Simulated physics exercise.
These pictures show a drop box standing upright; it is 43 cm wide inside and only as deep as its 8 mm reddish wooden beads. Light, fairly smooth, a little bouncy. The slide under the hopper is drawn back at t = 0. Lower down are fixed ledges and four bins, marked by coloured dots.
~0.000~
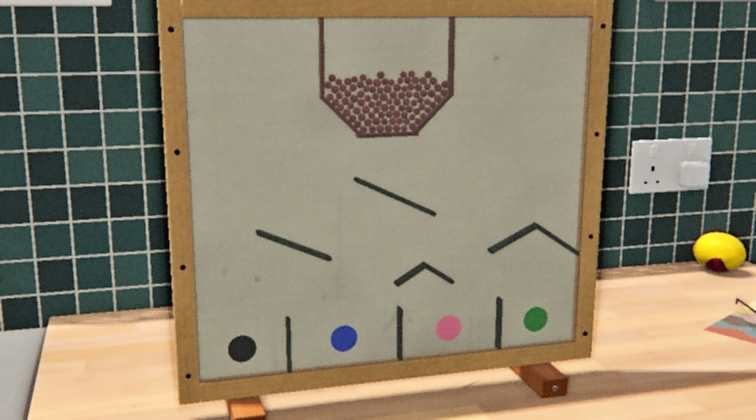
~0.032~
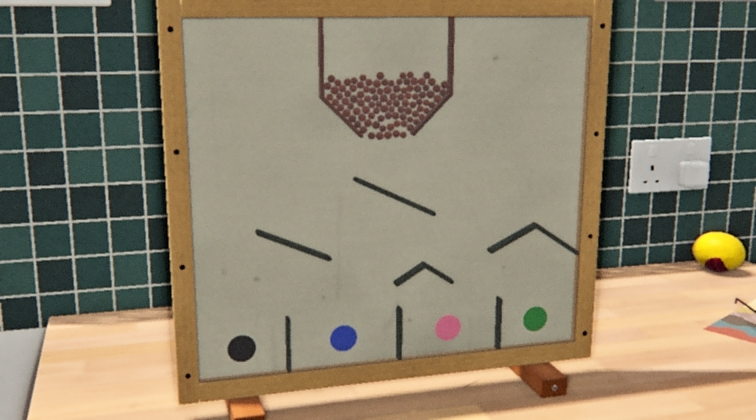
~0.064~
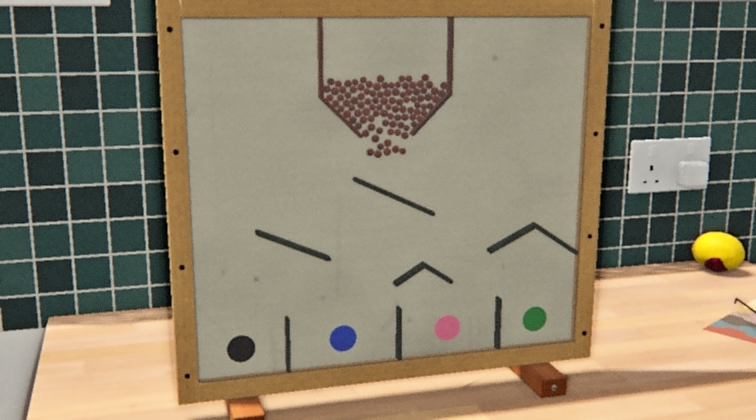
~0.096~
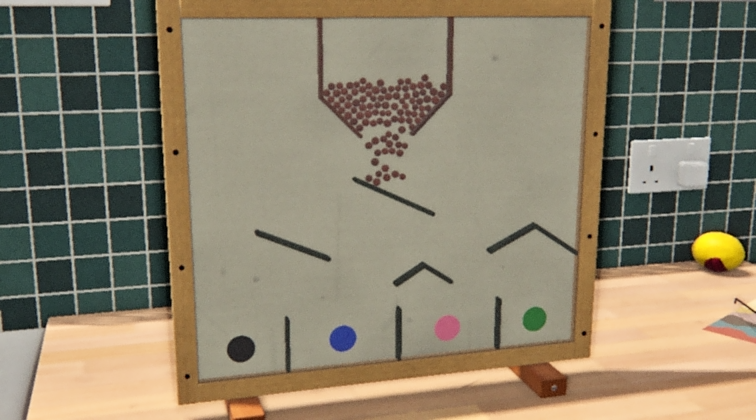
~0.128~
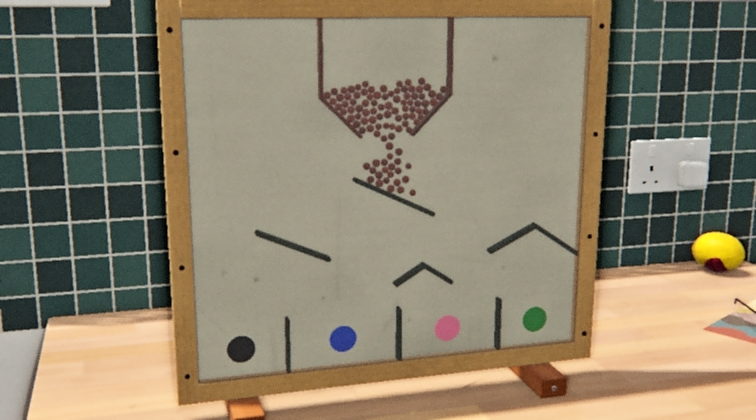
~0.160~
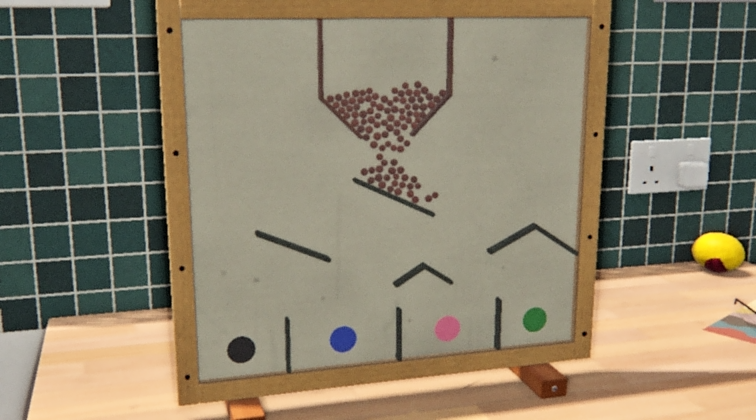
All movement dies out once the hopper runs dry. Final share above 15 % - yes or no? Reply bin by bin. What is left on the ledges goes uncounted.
Blue bin: No; black bin: No; pink bin: Yes; green bin: No.
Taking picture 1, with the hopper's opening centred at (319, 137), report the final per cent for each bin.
The blue bin ends with 90 %, the black bin with 0 %, the pink bin with 10 % and the green bin with 0 %.
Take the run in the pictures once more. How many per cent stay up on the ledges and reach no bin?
About 0 %.
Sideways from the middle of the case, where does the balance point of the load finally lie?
Right side, about 7 cm off centre.
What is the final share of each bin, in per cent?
The blue bin ends with 10 per cent, the black bin with 0, the pink bin with 85 and the green bin with 10.
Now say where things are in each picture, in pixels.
Gate shut, about 100 beads in the hopper; its mouth (361, 136) to (413, 134); blue (344, 339), black (242, 349), pink (448, 328), green (536, 319), in the first picture.
In the second picture, 4 out; bottom bead (403, 135).
In the third picture, 9 out; bottom bead (378, 154).
In the fourth picture, 19 out; bottom bead (377, 182).
In the fifth picture, 24 out; bottom bead (413, 193).
In the sixth picture, 34 out; bottom bead (415, 200); ledges slope (356, 181) to (432, 214), slope (258, 234) to (328, 259), roof (490, 251) to (576, 253), roof (396, 284) to (450, 282).
After 0.24 s, 65 % have left the hopper; down in the bins, nothing yet.
After 0.34 s, 95 % have left the hopper; down in the bins, nothing yet.
After 0.55 s, 100 % have left the hopper; down in the bins, pink 35 %, green 5 %.
In the end, by 1.7 s, blue 10 %, black 0 %, pink 85 %, green 10 %.
